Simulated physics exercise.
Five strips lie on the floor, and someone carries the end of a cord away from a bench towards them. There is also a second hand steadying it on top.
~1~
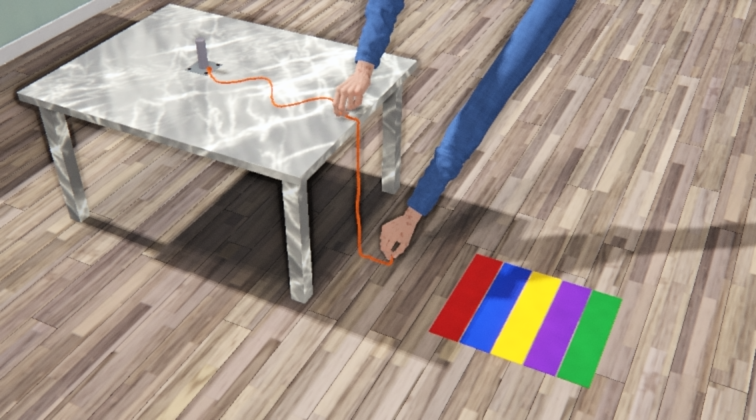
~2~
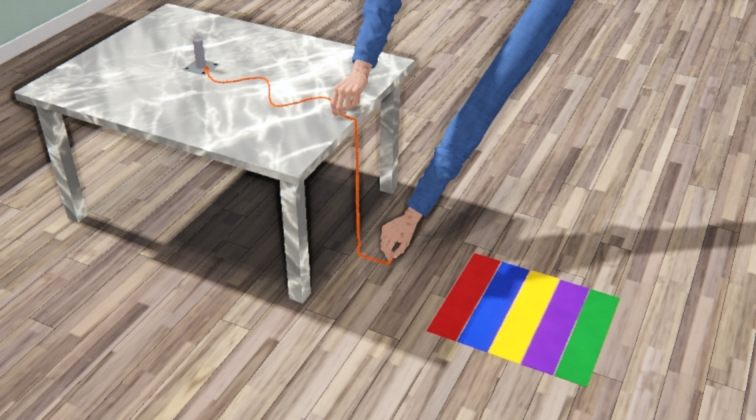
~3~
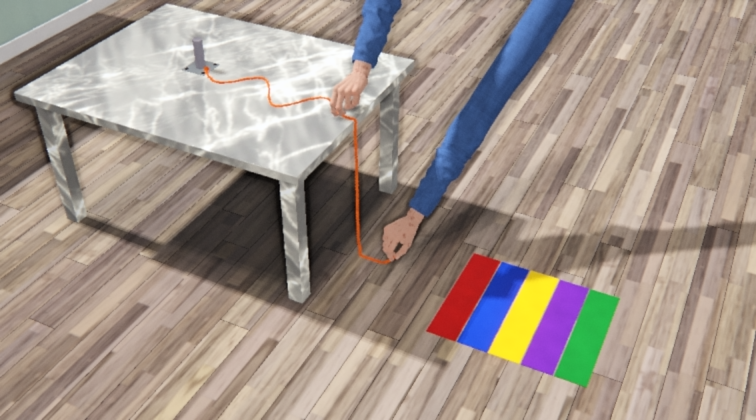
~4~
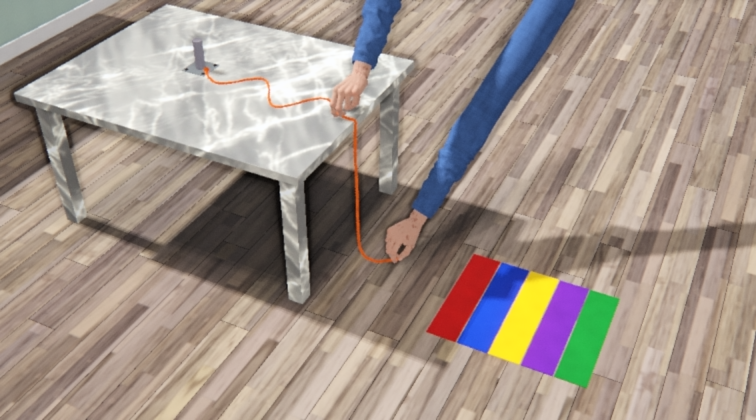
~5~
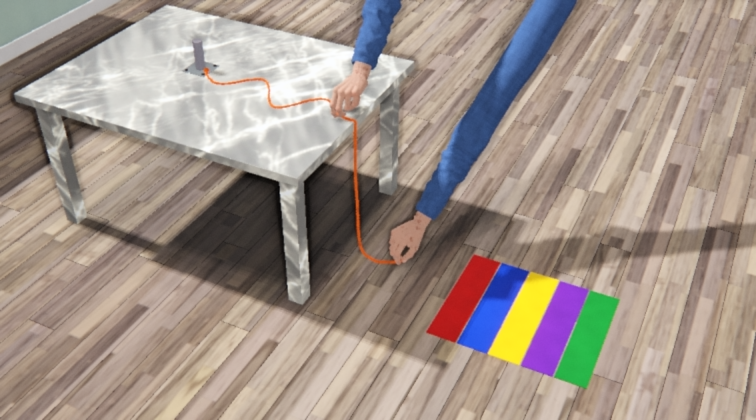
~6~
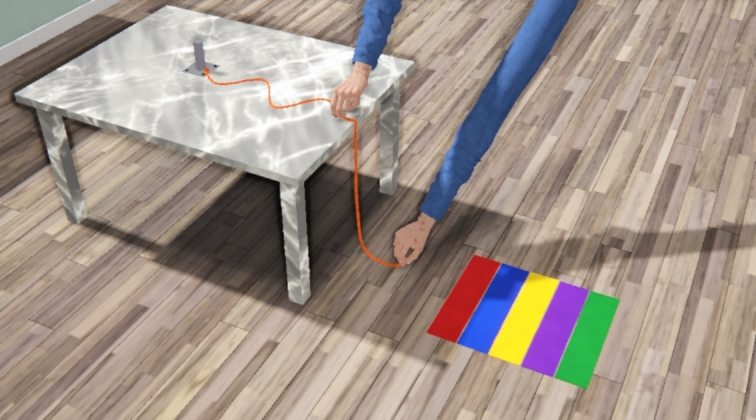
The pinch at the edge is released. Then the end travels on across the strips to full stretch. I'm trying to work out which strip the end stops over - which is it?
It stops over the purple one.
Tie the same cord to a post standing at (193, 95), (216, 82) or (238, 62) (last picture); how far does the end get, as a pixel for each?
Going through them in sequence: (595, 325), (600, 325) and finally (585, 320).
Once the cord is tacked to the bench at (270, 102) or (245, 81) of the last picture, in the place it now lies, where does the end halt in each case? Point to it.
First try near (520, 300), second near (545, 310).
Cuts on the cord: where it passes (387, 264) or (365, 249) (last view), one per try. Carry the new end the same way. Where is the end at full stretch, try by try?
The pixels are (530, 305) and (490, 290), in that order.
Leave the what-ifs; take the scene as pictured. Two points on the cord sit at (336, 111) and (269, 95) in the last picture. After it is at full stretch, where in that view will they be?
The first lands at (383, 145), while the second lands at (297, 99).
Early on, end near (501, 293); over blue.
Midway, end near (540, 306); over yellow.
At the end of the slack, end near (563, 314); over purple. Over purple.
